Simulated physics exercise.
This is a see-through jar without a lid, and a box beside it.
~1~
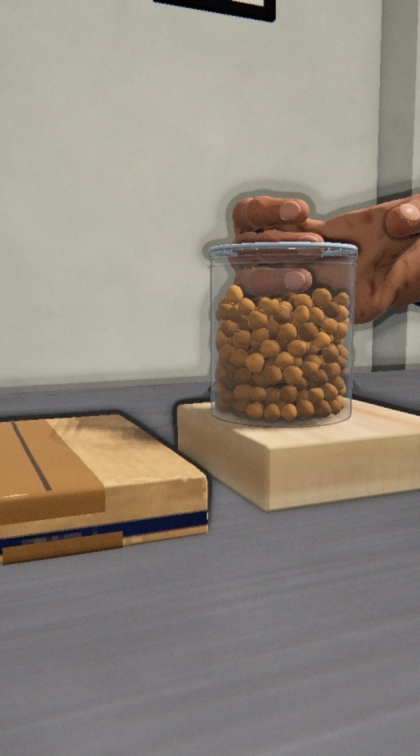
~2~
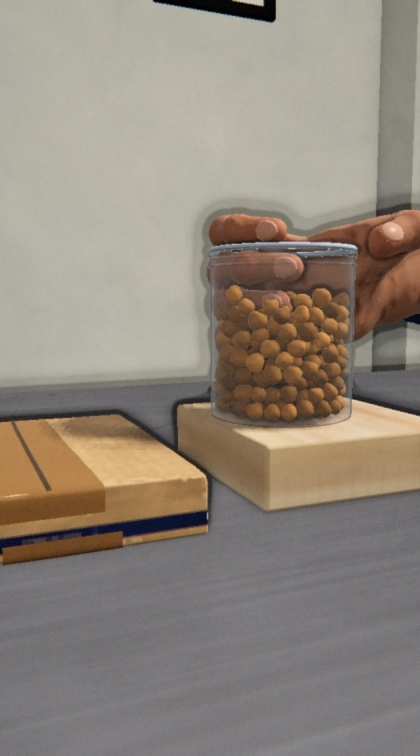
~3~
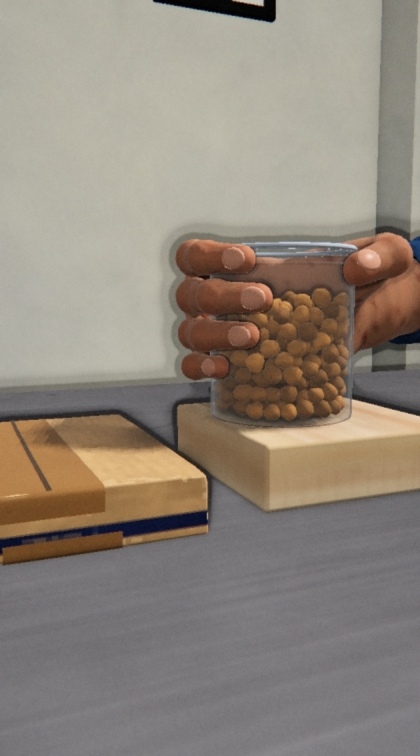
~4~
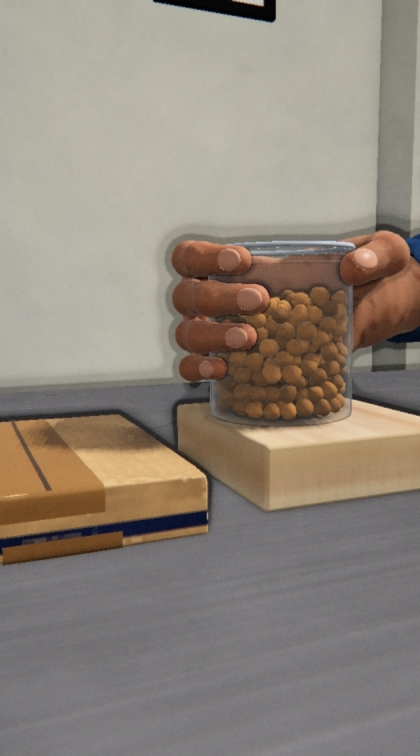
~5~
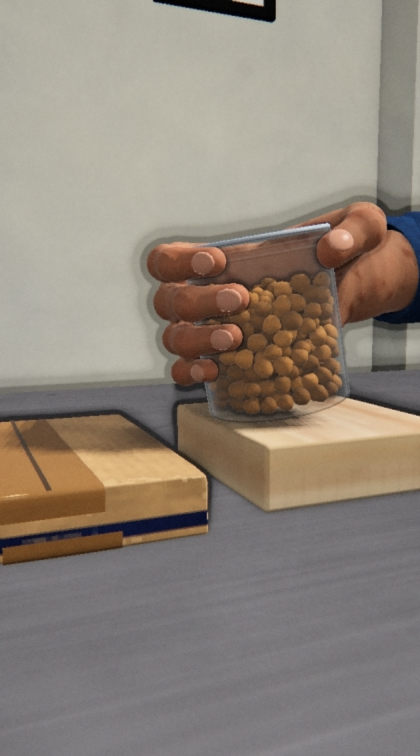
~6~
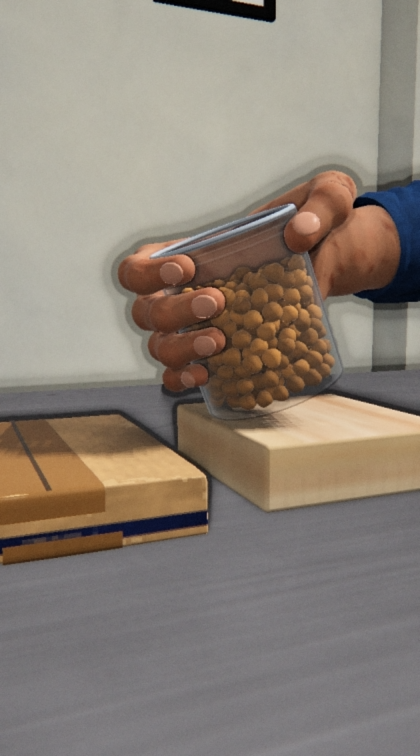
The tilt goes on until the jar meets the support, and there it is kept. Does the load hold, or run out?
What is in the jar spills over the rim.
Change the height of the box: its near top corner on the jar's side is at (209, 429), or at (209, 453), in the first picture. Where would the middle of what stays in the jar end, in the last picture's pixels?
Around (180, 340) in the first try, (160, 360) in the second.
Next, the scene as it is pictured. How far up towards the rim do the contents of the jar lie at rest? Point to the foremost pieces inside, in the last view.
Around (27, 425).
Then, 0.57 s past the last view, the jar leans 49°; everything is still inside.
Then, 1.18 s past the last view, the jar leans 80°; everything is still inside.
Then, 1.90 s past the last view, the jar rests on the box at 100°; a small part of the roasted chickpeas out of it.
Finally, the jar rests on the box at 100°; a small part of the roasted chickpeas out of it.
